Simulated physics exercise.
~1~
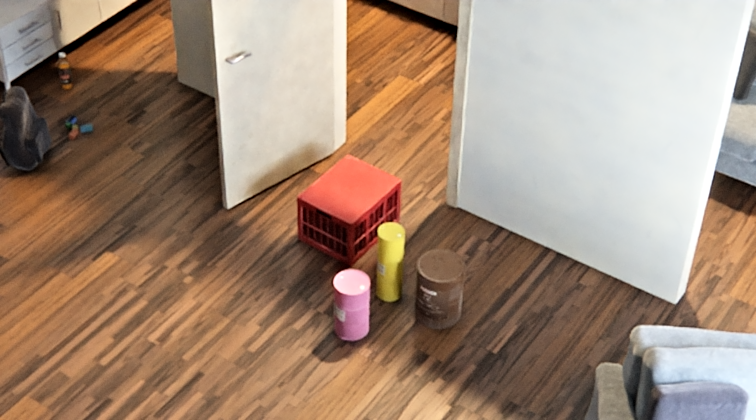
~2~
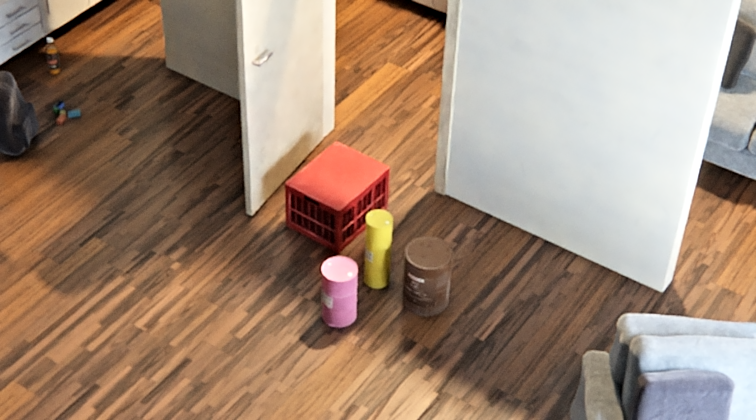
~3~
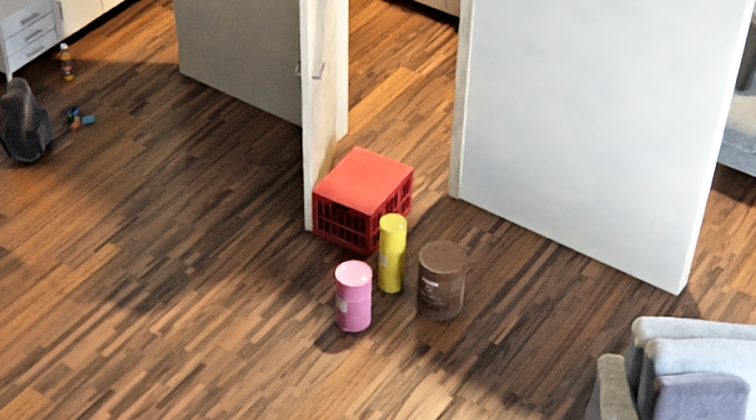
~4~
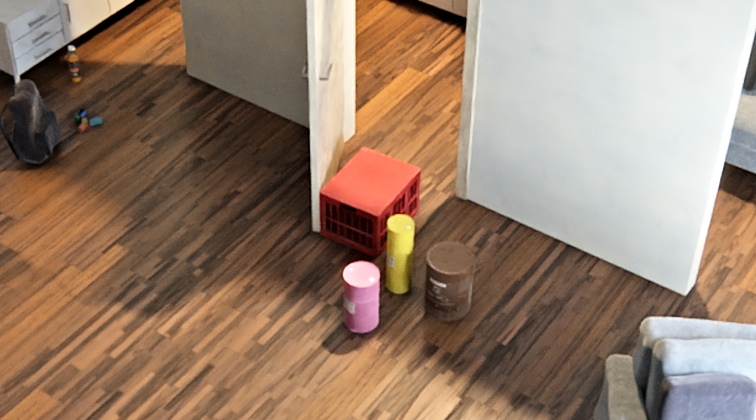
White door swinging partway closed, the red crate beside it shifting slightly right, and ending still open, with three containers standing unmoved.
